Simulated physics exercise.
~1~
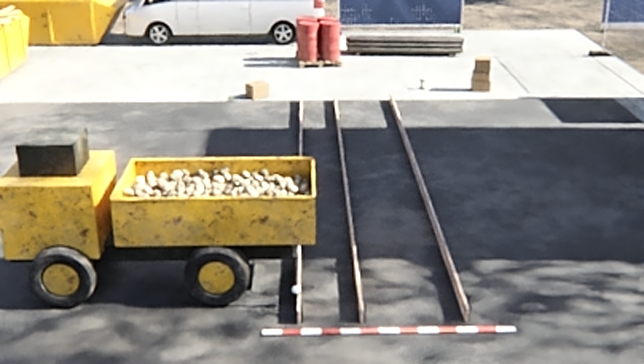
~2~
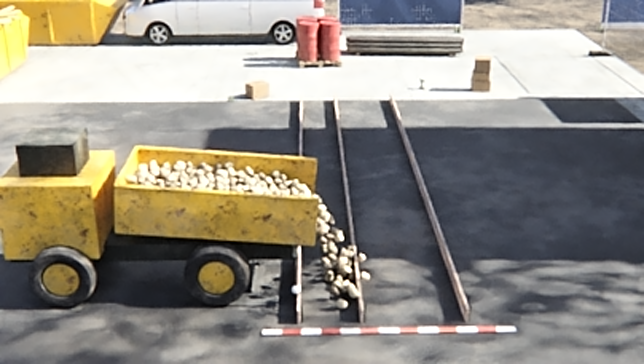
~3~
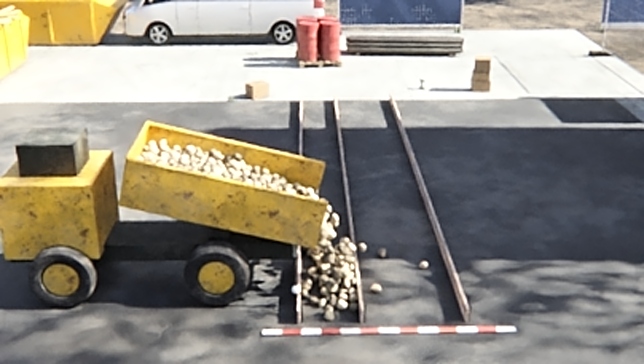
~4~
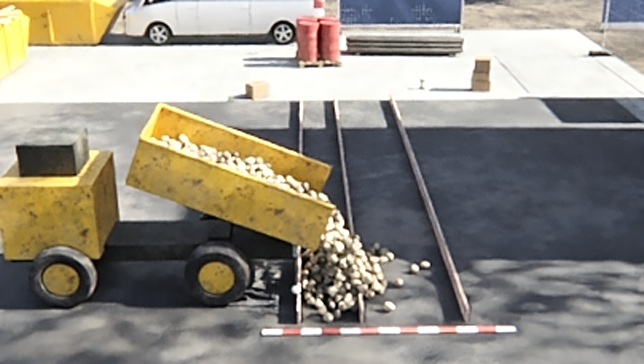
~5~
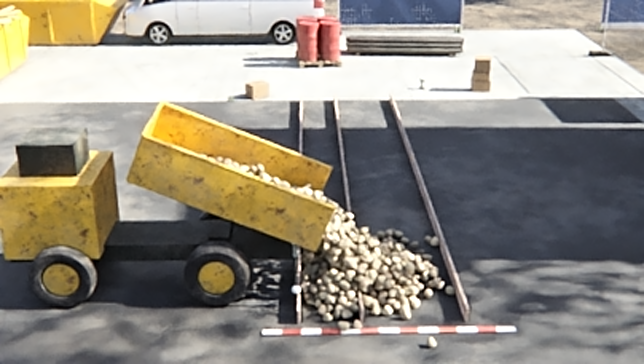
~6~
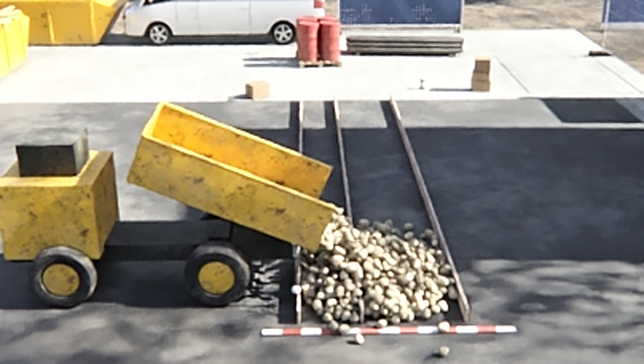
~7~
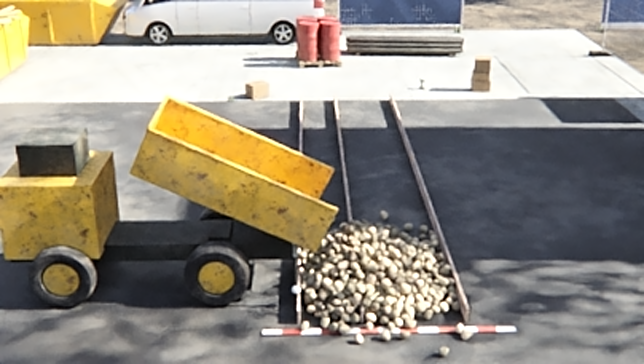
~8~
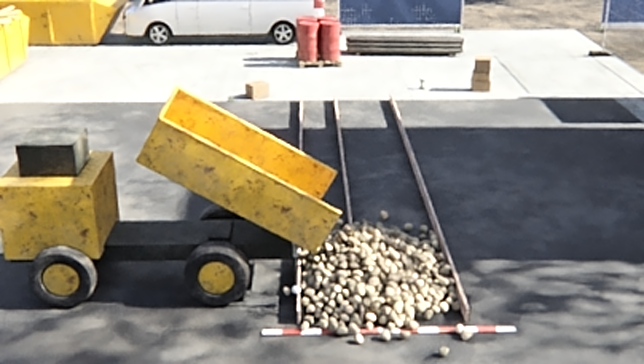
Yellow trailer tipping its bed in stages and pouring pale stones rightward across two board-edged bays, ending raised and empty beside the heap.
